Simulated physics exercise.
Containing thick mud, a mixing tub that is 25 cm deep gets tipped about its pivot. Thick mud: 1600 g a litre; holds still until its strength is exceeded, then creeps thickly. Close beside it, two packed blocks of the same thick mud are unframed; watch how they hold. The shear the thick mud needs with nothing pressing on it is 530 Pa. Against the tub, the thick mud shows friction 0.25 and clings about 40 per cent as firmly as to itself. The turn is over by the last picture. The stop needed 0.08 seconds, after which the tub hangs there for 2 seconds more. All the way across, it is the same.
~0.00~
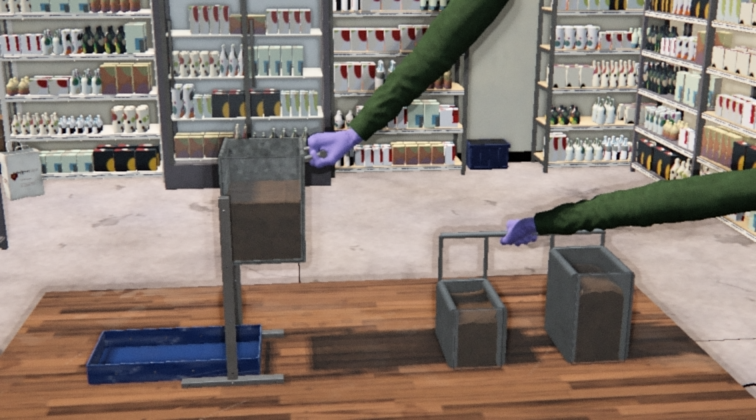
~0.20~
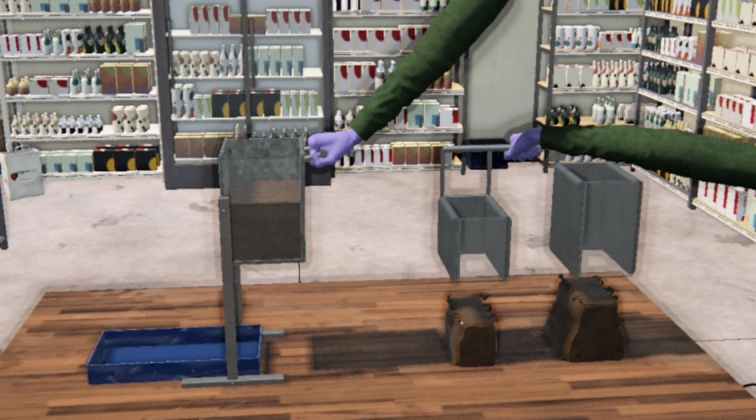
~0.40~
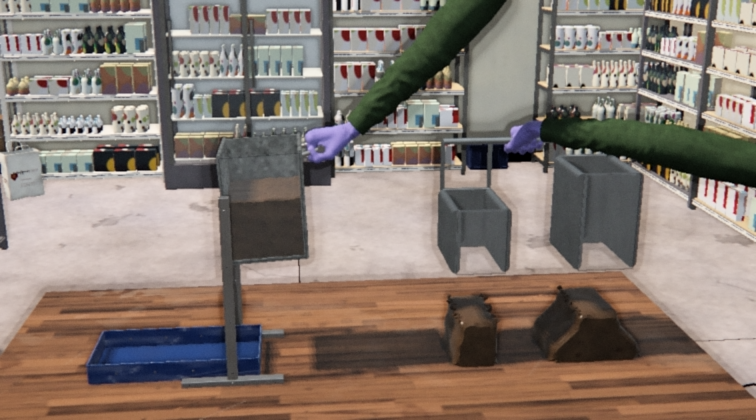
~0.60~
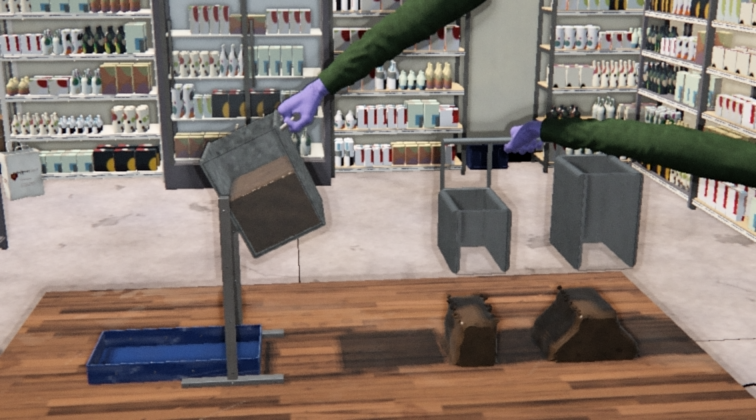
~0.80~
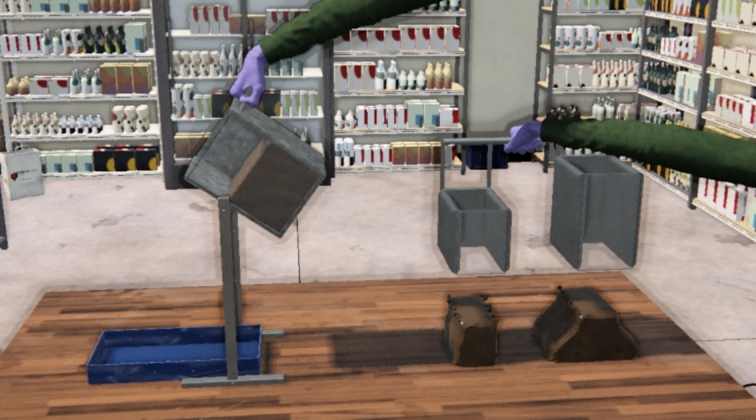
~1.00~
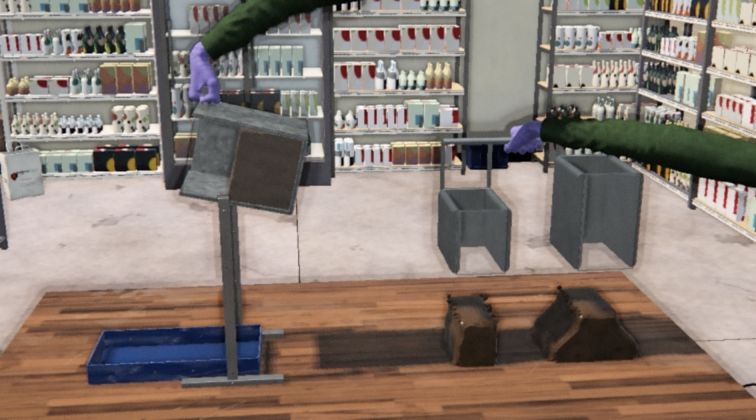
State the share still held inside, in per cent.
Roughly 100 per cent is still held inside.
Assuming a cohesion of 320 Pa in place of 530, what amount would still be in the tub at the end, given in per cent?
Then about 100 %.
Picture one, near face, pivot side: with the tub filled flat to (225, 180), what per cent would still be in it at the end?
Roughly 100 per cent would still be in the tub at the end.
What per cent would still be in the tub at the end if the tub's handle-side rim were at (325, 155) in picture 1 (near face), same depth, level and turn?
Roughly 100 %.
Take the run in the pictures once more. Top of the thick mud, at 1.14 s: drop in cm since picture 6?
I reckon it's close to 1 cm.
After 1.14 s, the tub is at 77 degrees and holds 100 %.
After 1.31 s, the tub is at 77 degrees and holds 100 %.
After 1.48 s, the tub is at 77 degrees and holds 100 %.
After 1.65 s, the tub is at 77 degrees and holds 100 %.
After 3.00 s, the tub is at 77 degrees and holds 100 %.
